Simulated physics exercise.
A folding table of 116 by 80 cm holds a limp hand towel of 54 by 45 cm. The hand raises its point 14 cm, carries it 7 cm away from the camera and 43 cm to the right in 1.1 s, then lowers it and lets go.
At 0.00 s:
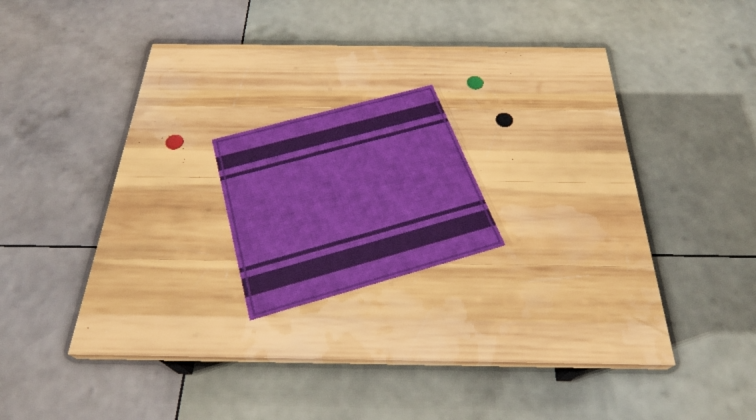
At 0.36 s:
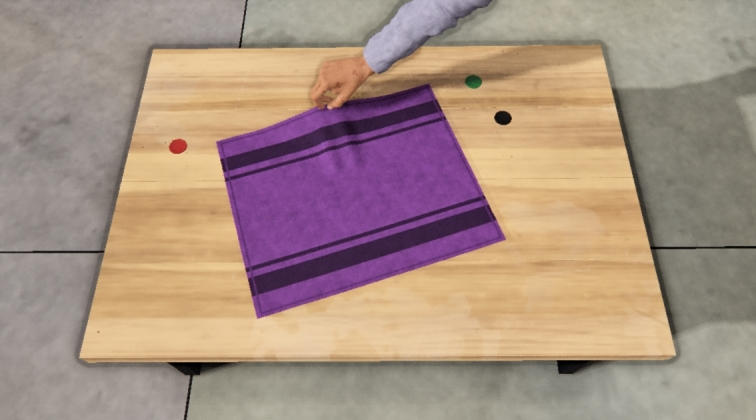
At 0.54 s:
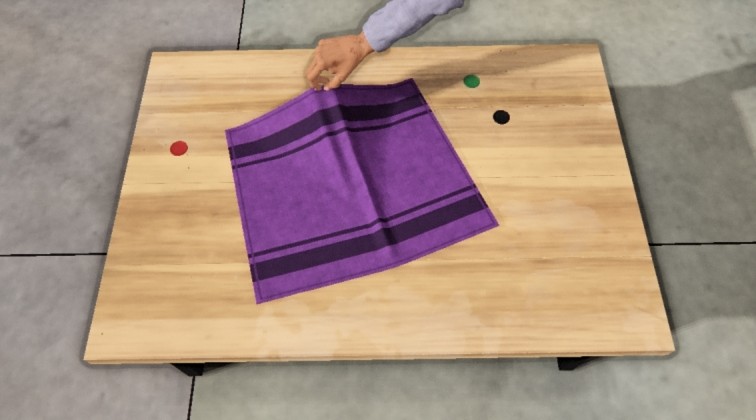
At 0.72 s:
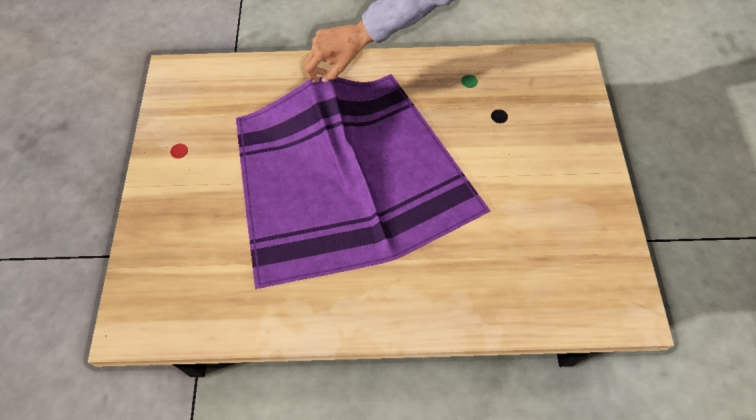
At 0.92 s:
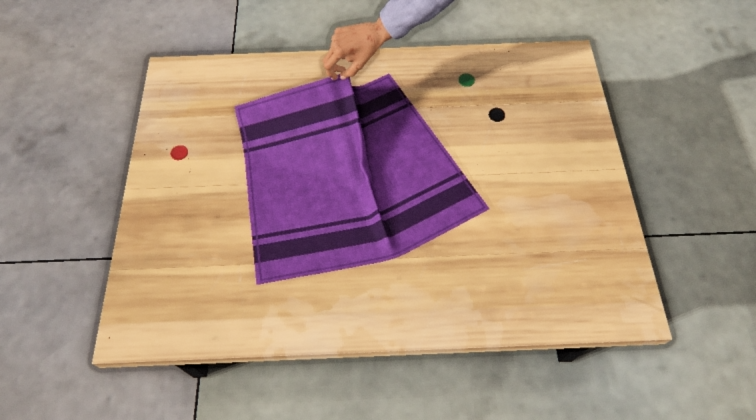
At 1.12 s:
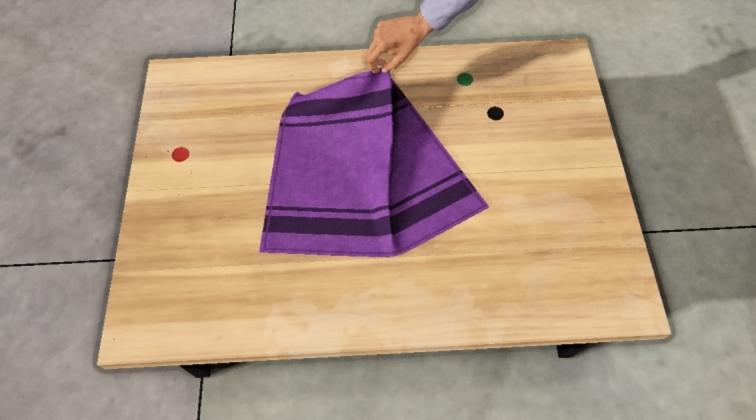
At the start, a purple striped cloth lies flat on a wooden table near red, green and black discs. A hand pinches its far edge and lifts it, drawing the cloth away from the camera and raising a ridge, then moves right, pulling the left side inward as the cloth bunches and narrows.
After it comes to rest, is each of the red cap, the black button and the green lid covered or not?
As I see it, I expect the red cap to be in plain sight; I expect the black button to be out of sight; I expect the green lid to be out of sight.
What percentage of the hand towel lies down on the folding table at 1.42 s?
I'd say about 50 in a hundred.
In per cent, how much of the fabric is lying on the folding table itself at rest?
I'd put it near 60 in a hundred.
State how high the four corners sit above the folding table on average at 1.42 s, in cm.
Some 0 cm up.
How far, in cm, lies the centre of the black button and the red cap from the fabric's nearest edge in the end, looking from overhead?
About 10 cm, 39 cm.
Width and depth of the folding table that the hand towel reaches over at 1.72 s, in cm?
42 by 52 cm.
By 1.4 s, 50 % of it is down, spanning 43 by 52 cm, above no small thing.
By 1.7 s, 40 % of it is down, spanning 41 by 52 cm, above green lid.
By 2.0 s, 55 % of it is down, spanning 41 by 53 cm, above green lid, black button.
By 2.3 s, 55 % of it is down, spanning 44 by 53 cm, above green lid, black button.
By 3.3 s, 60 % of it is down, spanning 46 by 53 cm, above green lid, black button.
